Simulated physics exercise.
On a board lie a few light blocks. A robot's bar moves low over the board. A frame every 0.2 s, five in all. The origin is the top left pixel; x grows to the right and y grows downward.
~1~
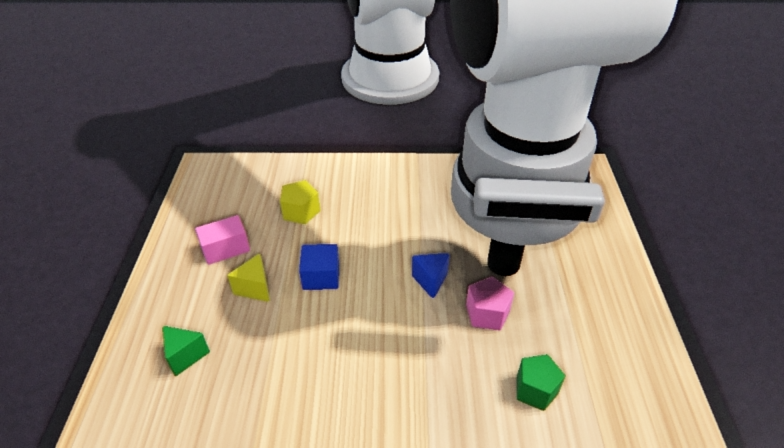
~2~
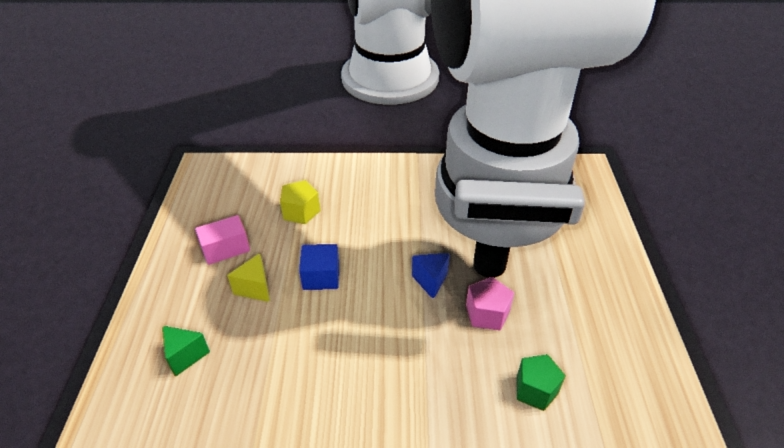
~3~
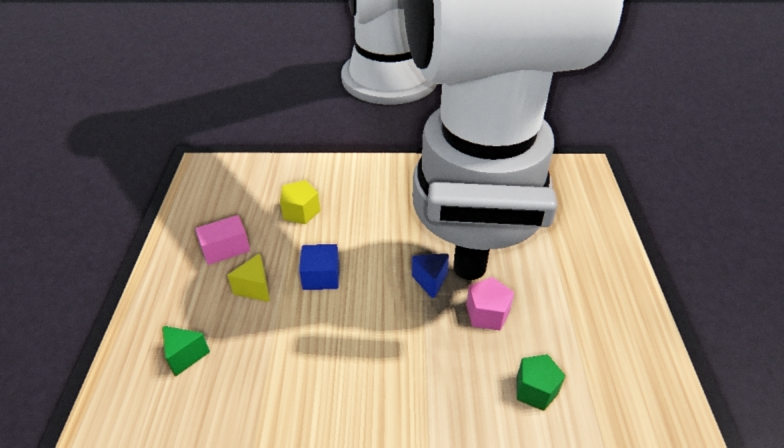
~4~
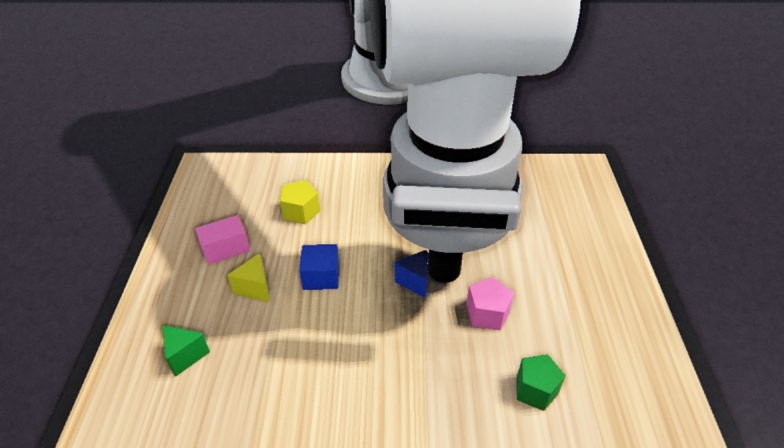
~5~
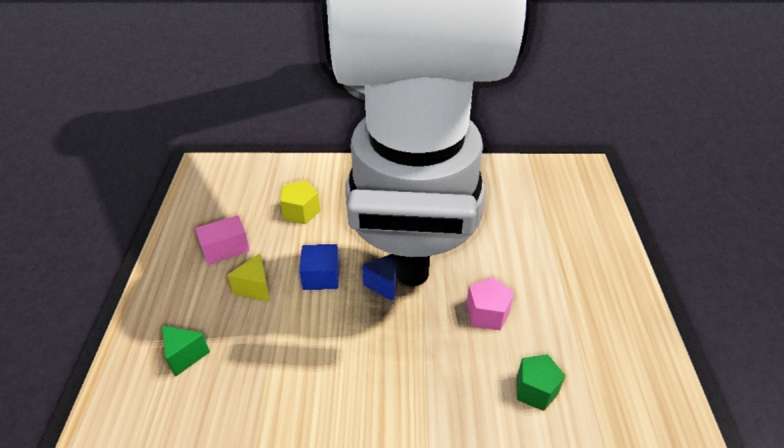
The video shows a robot arm moving its dark bar leftward low over a wooden board of small colored blocks, then pushing the blue triangular block left, closer to the blue square block, while the other blocks stay still.
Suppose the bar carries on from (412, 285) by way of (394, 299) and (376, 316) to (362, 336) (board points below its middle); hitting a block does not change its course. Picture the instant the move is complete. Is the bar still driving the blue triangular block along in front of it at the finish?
I'd say no.
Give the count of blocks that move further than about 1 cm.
Only one block.
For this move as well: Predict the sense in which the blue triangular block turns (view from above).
Looking down: Clockwise.
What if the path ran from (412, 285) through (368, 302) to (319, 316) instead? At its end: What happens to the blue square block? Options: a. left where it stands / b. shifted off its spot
The one that fits is b, shifted off its spot.
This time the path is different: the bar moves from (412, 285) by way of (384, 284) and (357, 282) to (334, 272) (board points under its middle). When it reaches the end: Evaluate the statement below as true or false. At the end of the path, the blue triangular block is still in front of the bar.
Answer: False.
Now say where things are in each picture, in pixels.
Bar's lower end at (504, 264); blue square block at (319, 257); blue triangular block at (432, 262), in the first picture.
Bar at (489, 266); blocks still, in the second picture.
Bar at (470, 268); blocks still, in the third picture.
Bar at (444, 271); blue triangular block at (416, 263), in the fourth picture.
Bar at (412, 274); blue square block at (319, 257); blue triangular block at (383, 266), in the fifth picture.
On the path given first. Halfway along, bar at (384, 298); blue triangular block at (365, 271), turned 35° clockwise.
At the end, bar at (361, 326); blue square block still; blue triangular block at (365, 271), turned 35° clockwise.
